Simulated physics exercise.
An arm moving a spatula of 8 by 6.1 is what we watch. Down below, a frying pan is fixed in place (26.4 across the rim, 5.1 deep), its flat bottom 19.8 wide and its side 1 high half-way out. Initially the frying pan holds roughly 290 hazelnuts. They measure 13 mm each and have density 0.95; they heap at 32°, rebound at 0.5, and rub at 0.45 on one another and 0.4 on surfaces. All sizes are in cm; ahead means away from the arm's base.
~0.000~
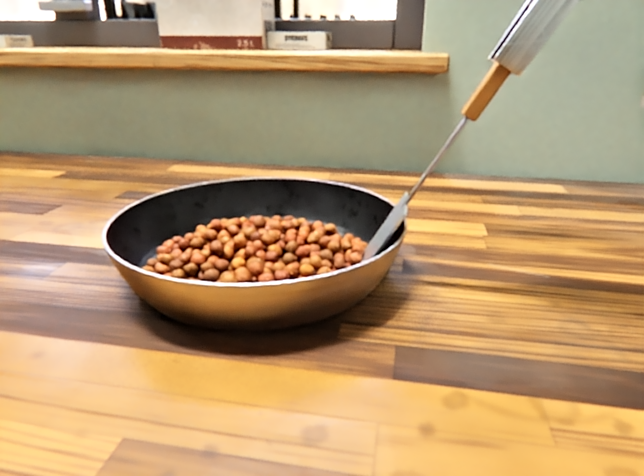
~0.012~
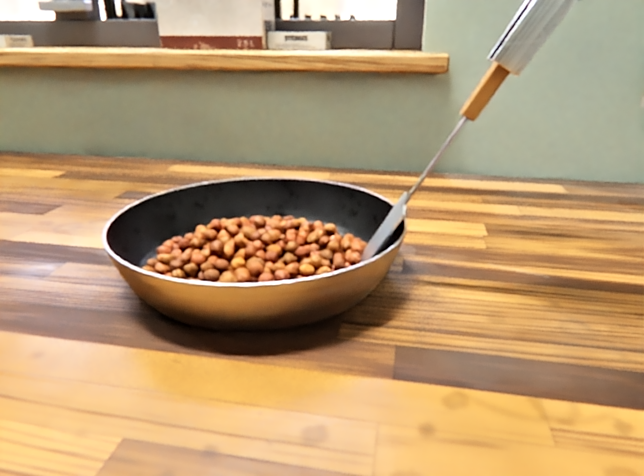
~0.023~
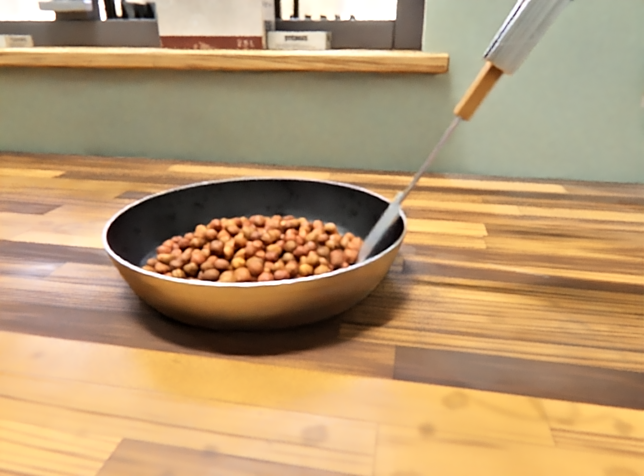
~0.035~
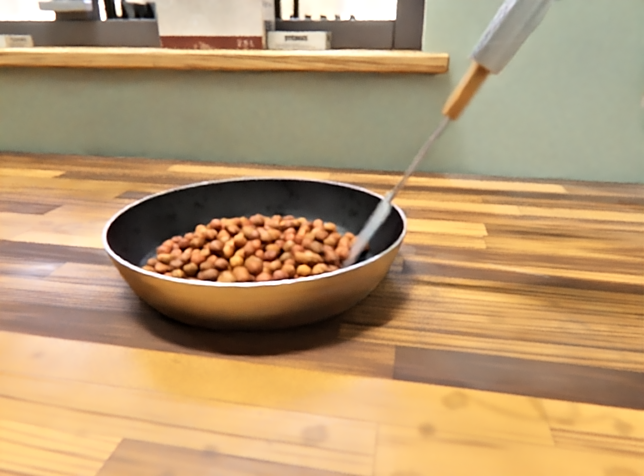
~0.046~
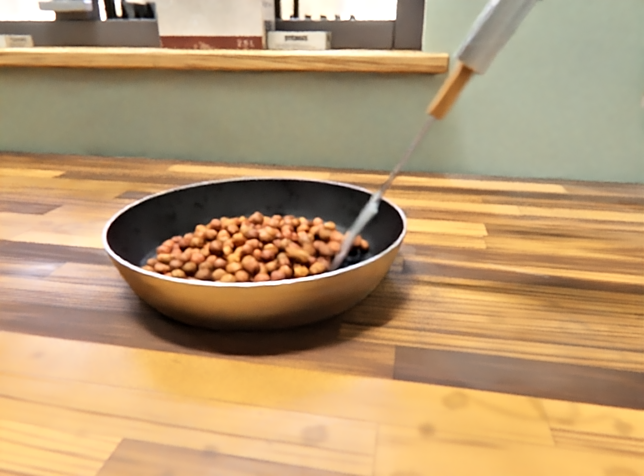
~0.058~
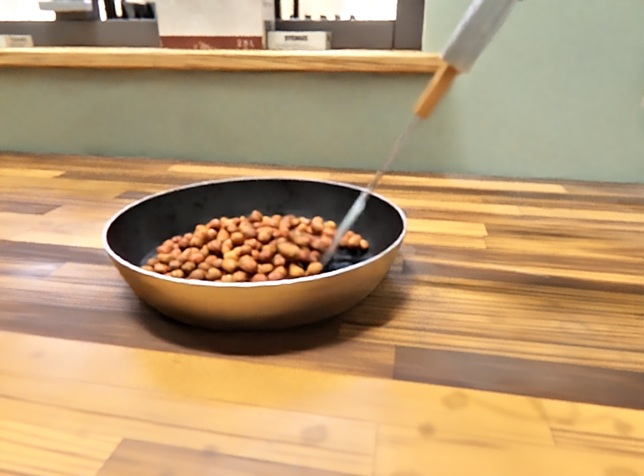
A spatula with a thin metal shaft, a wooden section and a silvery upper part slants down from the upper right into a dark-lined, gold-sided pan, seen from slightly above across a striped wooden counter. Reddish-brown hazelnuts lie heaped in the pan, before a grey-green wall and a wooden ledge at upper left. The blade slides a short way left into the heap, nudging the nearest nuts leftward and baring some dark pan behind it, while the pan and camera stay still.
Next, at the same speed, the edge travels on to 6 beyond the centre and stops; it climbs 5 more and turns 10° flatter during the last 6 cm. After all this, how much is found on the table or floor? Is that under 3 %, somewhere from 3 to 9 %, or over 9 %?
It is from 3 to 9 %.
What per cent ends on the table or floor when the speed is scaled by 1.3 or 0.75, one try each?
Near 10 and near 0 percent respectively.
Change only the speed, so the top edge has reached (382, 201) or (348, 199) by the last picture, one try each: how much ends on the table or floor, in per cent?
I'd estimate some 0 and 15 in a hundred.
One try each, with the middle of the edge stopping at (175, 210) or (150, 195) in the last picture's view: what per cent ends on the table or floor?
Estimates, in order: 10 % and 15 %.
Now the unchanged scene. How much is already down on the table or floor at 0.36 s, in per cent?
It works out to about 6 in a hundred.
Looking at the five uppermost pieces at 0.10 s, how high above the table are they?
They are around 5 cm up.
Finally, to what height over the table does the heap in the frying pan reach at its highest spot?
4.5 cm.
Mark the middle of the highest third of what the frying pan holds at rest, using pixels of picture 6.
Pixel position: Approx. (183, 247).
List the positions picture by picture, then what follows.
The first picture shows spatula top edge at (406, 203), sloping 60°; upper third of the load around (262, 250), from x 145 to 365, top at y 220; 294 in the frying pan.
The second picture shows spatula top edge at (405, 202), sloping 60°; upper third of the load around (262, 250), from x 145 to 365, top at y 220.
The third picture shows spatula top edge at (400, 202), sloping 60°; upper third of the load around (262, 249), from x 145 to 365, top at y 220.
The fourth picture shows spatula top edge at (389, 202), sloping 60°; upper third of the load around (264, 249), from x 145 to 365, top at y 220.
The fifth picture shows spatula top edge at (376, 201), sloping 60°; upper third of the load around (265, 248), from x 145 to 365, top at y 220.
The sixth picture shows spatula top edge at (363, 200), sloping 60°; upper third of the load around (266, 246), from x 145 to 365, top at y 220; 294 in the frying pan.
By 0.10 s, sloping 60°, highest piece 5 above the table; 294 in the frying pan.
By 0.14 s, sloping 56°, highest piece 7 above the table; 294 in the frying pan.
By 0.36 s, sloping 50°, highest piece 6 above the table; 276 in the frying pan, 16 on the table or floor, 2 on the blade or in flight.
By 1.41 s, sloping 50°, highest piece 5 above the table; 276 in the frying pan, 18 on the table or floor.
Final count, 276 in the frying pan, 18 on the table or floor. That is 6 % on the table or floor.
